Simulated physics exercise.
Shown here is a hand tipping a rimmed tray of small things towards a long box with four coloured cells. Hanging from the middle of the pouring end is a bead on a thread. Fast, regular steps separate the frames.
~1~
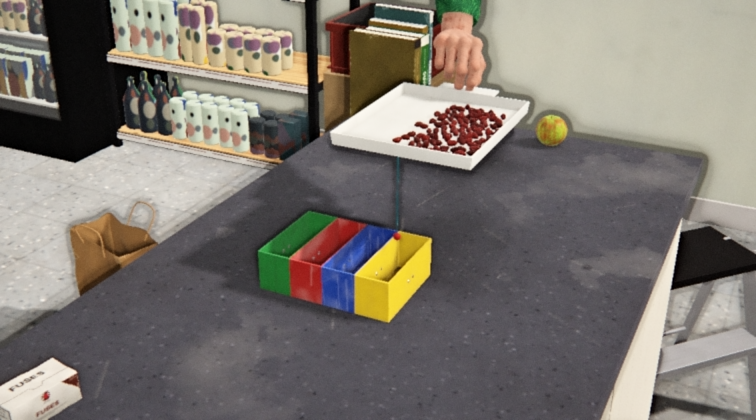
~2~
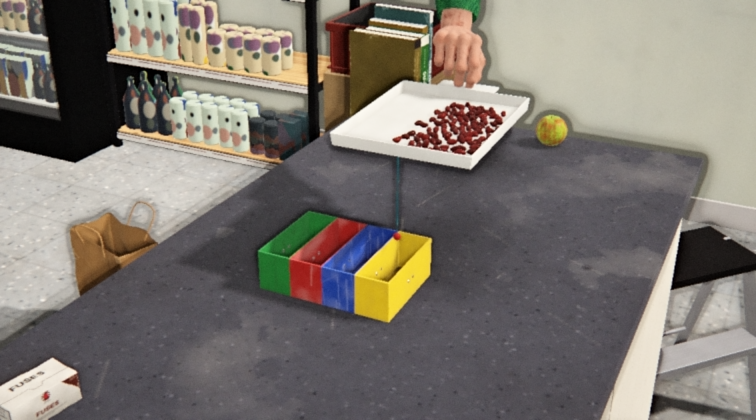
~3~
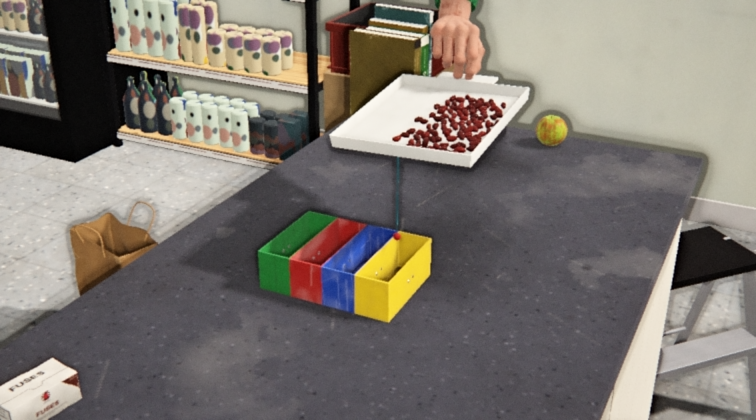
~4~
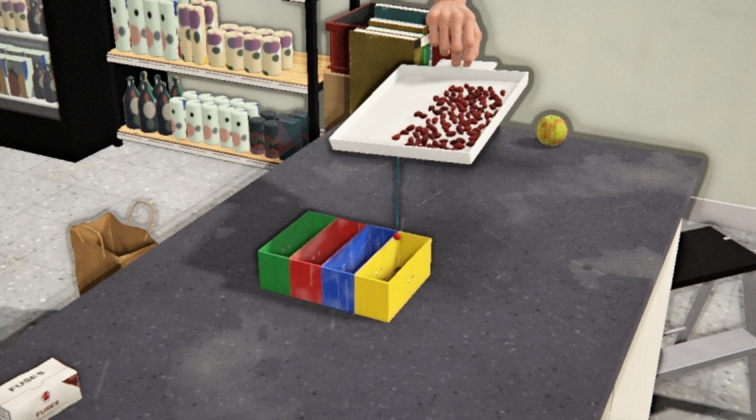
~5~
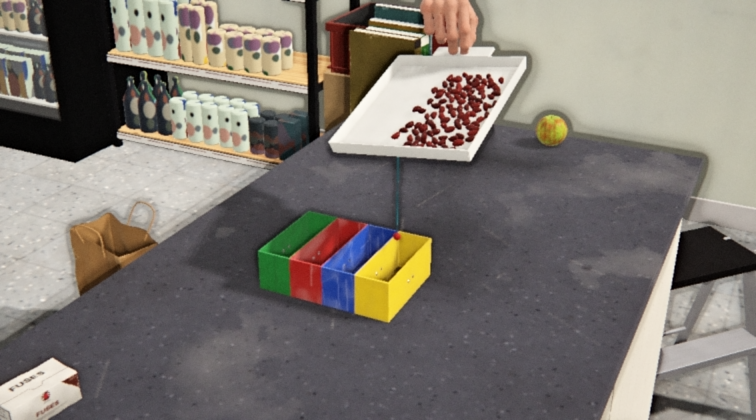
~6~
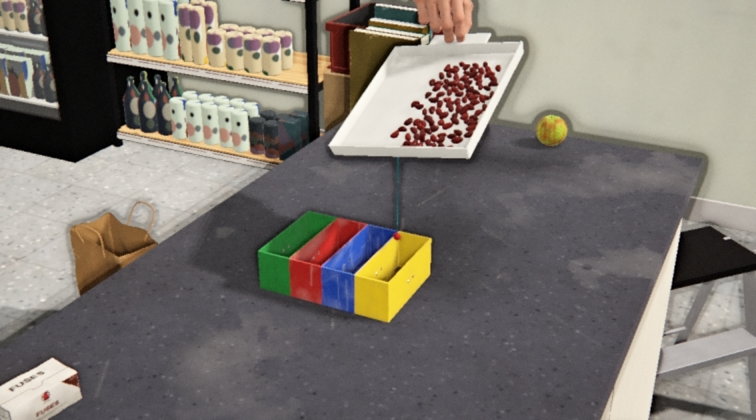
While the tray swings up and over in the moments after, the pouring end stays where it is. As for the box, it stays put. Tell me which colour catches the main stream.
The red cell catches it.
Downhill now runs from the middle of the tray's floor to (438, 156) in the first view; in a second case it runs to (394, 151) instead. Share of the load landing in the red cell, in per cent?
0 % and 20 %, roughly.
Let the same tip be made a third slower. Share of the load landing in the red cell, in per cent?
It would be some 40 in a hundred.
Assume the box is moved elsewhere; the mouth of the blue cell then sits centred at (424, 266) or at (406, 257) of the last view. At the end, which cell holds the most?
Placing A: Green / placing B: The green cell.
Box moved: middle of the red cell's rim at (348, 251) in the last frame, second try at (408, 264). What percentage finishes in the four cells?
First case: Some 90 %; second case: Some 30 %.
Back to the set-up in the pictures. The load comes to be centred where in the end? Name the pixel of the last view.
About pixel (335, 274).
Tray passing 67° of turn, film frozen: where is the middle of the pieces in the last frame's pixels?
The middle of the pieces sits at roughly (381, 137).
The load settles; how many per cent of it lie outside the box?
Estimate: Around 0 percent.
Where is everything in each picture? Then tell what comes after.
In the first picture, corners of the pouring end at (333, 132) and (471, 157), level; middle of the load at (454, 130), kidney beans; bead on its thread at (397, 236); green cell at (275, 270); red cell at (306, 278); blue cell at (338, 286); yellow cell at (372, 295).
In the second picture, corners of the pouring end at (332, 133) and (471, 156), level; middle of the load at (454, 129).
In the third picture, corners of the pouring end at (332, 135) and (470, 154), tipped barely, lowest at the left corner; middle of the load at (454, 124).
In the fourth picture, corners of the pouring end at (331, 138) and (469, 152), tipped a little, lowest at the left corner; middle of the load at (453, 117).
In the fifth picture, corners of the pouring end at (331, 141) and (468, 149), tipped clearly, lowest at the left corner; middle of the load at (451, 111).
In the sixth picture, corners of the pouring end at (331, 145) and (466, 147), tipped clearly, lowest at the left corner; middle of the load at (449, 104); green cell at (275, 270); red cell at (306, 278); blue cell at (338, 286); yellow cell at (372, 295).
Soon after the last picture, tray tipped steeply; nearly all on the tray; a stray few falling or outside the box.
A little later, tray tipped past a quarter turn; about half on the tray; about a quarter in the red cell; a small part in the green cell; a small part in the blue cell; a stray few in the yellow cell; a small part falling or outside the box.
Later still, tray tipped past a quarter turn; about half in the red cell; about a quarter in the blue cell; a small part in the yellow cell; a small part in the green cell; a stray few falling or outside the box.
At rest, tray tipped past a quarter turn; about half in the red cell; about a quarter in the blue cell; a small part in the yellow cell; a small part in the green cell; a stray few outside the box.
